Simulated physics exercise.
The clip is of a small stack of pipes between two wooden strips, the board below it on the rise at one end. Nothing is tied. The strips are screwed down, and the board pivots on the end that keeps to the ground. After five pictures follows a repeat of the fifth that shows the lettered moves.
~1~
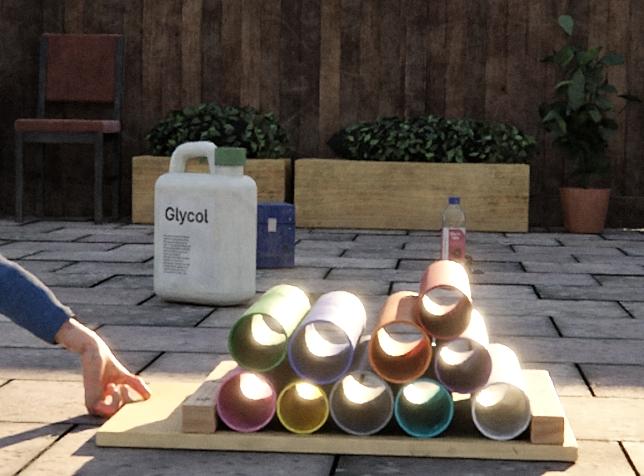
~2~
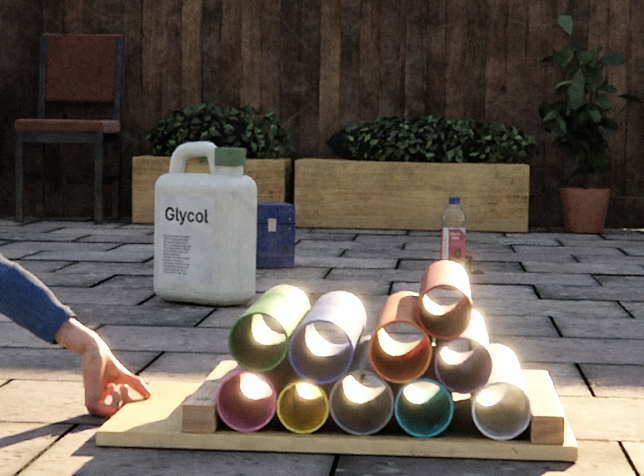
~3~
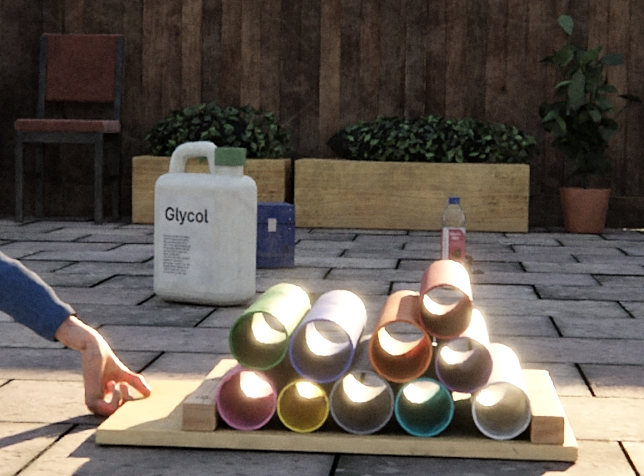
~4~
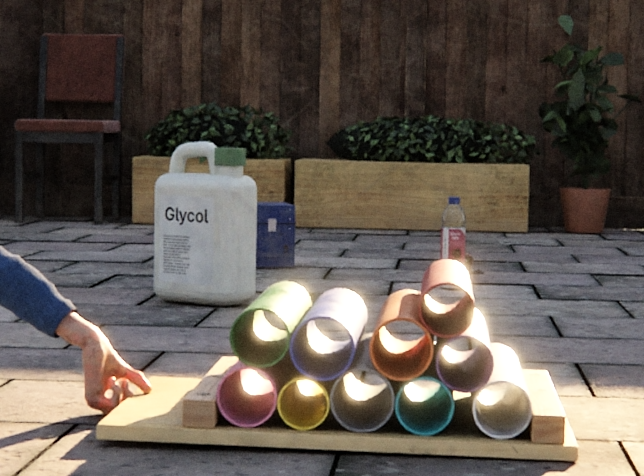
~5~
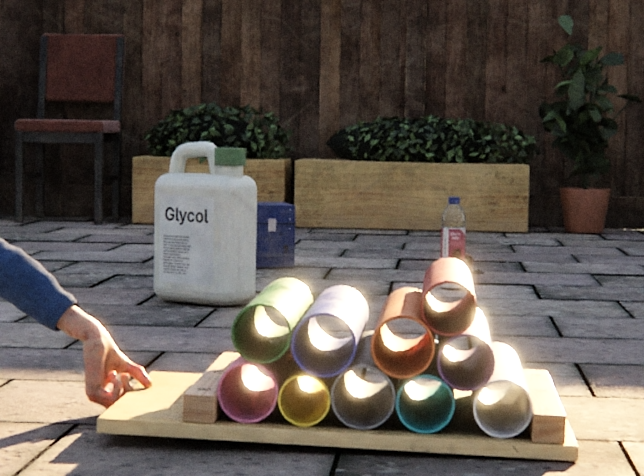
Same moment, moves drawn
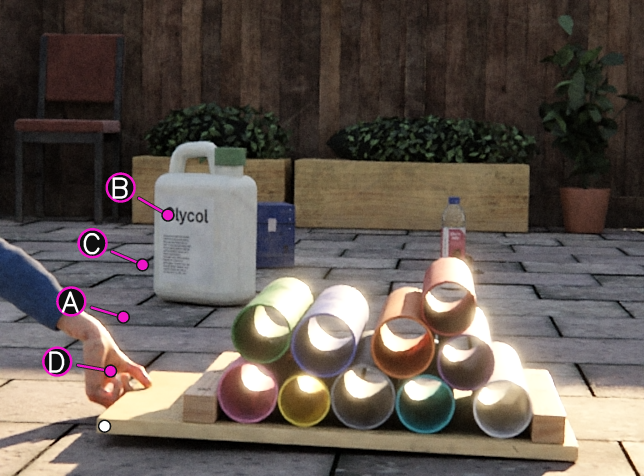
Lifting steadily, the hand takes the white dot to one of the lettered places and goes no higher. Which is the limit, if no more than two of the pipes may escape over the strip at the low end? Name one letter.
Up to A.
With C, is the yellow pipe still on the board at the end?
Yes.
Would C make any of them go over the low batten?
Yes, at C.
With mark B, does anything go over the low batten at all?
Yes.
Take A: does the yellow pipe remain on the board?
Yes.
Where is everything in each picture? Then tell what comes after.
The first frame shows purple pipe (463, 365); blue pipe (321, 352); green pipe (258, 342).
The second frame shows green pipe (258, 342); orange pipe (400, 351).
The third frame shows board (344, 404); pink pipe (247, 400); green pipe (259, 340); turquoise pipe (424, 407).
The fourth frame shows board (344, 402); pink pipe (247, 397); yellow pipe (304, 404).
The fifth frame shows board (345, 399); pink pipe (248, 393); yellow pipe (304, 400).
On the marked copy, A at (123, 317); B at (168, 215); C at (143, 265); D at (111, 371); the white dot at (105, 426).
Taking A. A third of the way, board at 13°.
Two thirds of the way, board at 15°.
When it is over, board at 15°, one over the low batten (purple).
As for the rest, B five over the low batten; C four over the low batten (purple, blue, orange, red); D none over the low batten.
